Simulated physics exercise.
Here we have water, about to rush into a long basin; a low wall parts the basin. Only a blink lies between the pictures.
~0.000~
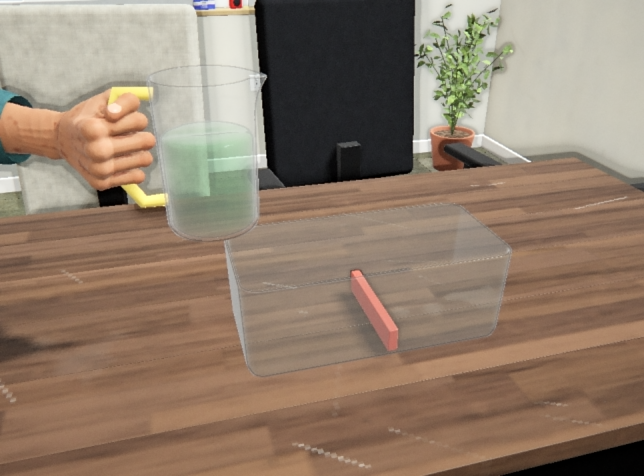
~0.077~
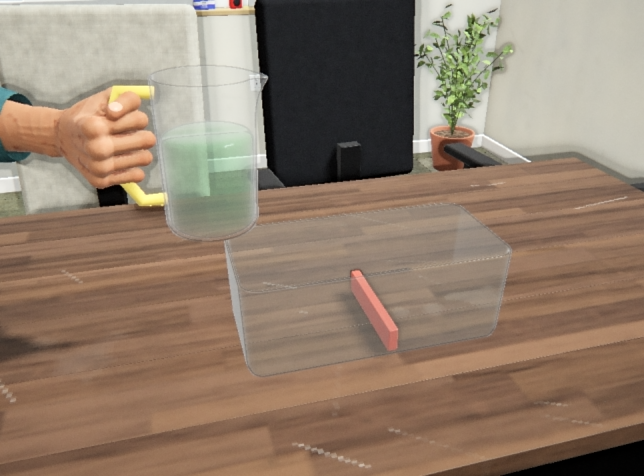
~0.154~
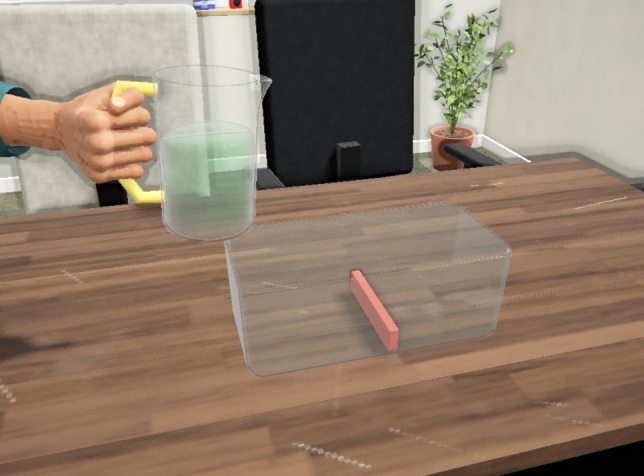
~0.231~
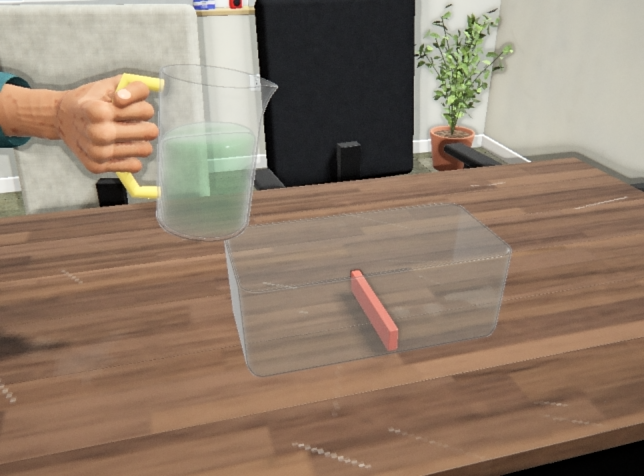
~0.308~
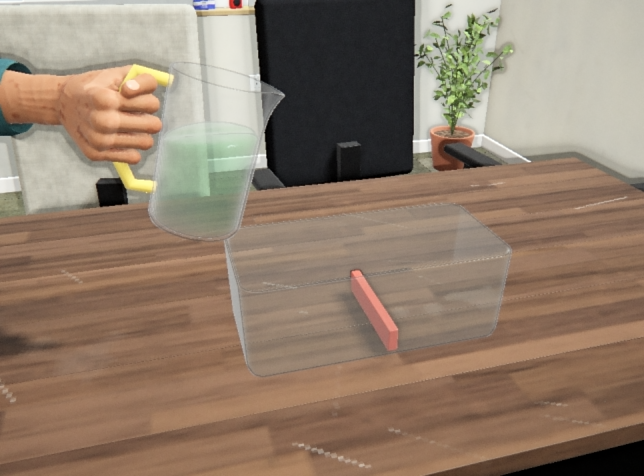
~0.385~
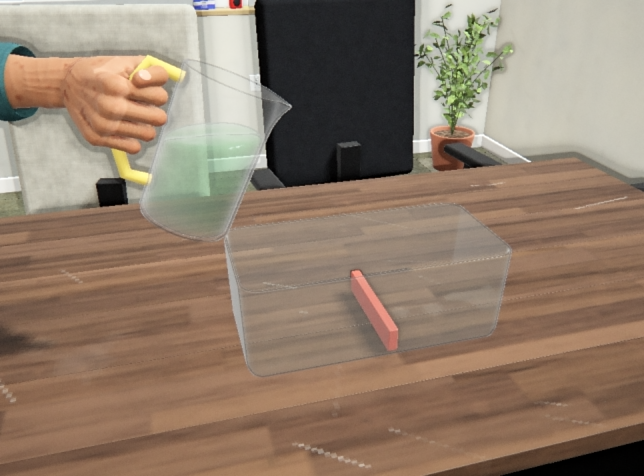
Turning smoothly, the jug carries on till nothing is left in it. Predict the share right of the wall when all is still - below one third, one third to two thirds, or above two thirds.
Stays short of a third.
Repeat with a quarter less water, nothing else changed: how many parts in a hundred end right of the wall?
I'd put it at around 10 %.
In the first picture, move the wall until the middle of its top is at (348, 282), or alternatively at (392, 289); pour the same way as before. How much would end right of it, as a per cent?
In order, some 35 and 5 in a hundred.
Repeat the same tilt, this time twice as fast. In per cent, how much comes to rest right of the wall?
I'd say close to 20 per cent.
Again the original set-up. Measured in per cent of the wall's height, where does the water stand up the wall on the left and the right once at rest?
Near 80 on the left, 10 on the right.
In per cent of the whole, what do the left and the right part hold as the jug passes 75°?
You'd find 0 per cent on the left and 0 per cent on the right.
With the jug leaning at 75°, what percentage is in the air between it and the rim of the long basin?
It's close to 5 per cent.
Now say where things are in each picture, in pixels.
In the first picture, tilt 0°; pouring edge (265, 74); surface from (159, 137) to (251, 129); the long basin's rim runs from (232, 260) to (484, 227); the wall's top is at (373, 299).
In the second picture, tilt 1°; pouring edge (267, 75); surface from (159, 137) to (251, 129).
In the third picture, tilt 4°; pouring edge (271, 79); surface from (160, 137) to (253, 130).
In the fourth picture, tilt 9°; pouring edge (277, 84); surface from (161, 137) to (255, 129).
In the fifth picture, tilt 16°; pouring edge (284, 93); surface from (162, 139) to (257, 130).
In the sixth picture, tilt 24°; pouring edge (291, 104); surface from (156, 153) to (261, 131).
A moment on, the jug is tipped on its side and 94 per cent is still to pour, 0 is left of the wall and 0 right of it.
Next, the jug is tipped right over and 45 per cent is still to pour, 35 is left of the wall and 1 right of it.
Then the jug is tipped right over and 8 per cent is still to pour, 80 is left of the wall and 3 right of it.
Later the jug is tipped right over and 1 per cent is still to pour, 84 is left of the wall and 12 right of it.
In the end 84 per cent lies left of the wall, 13 right of it and 3 outside.
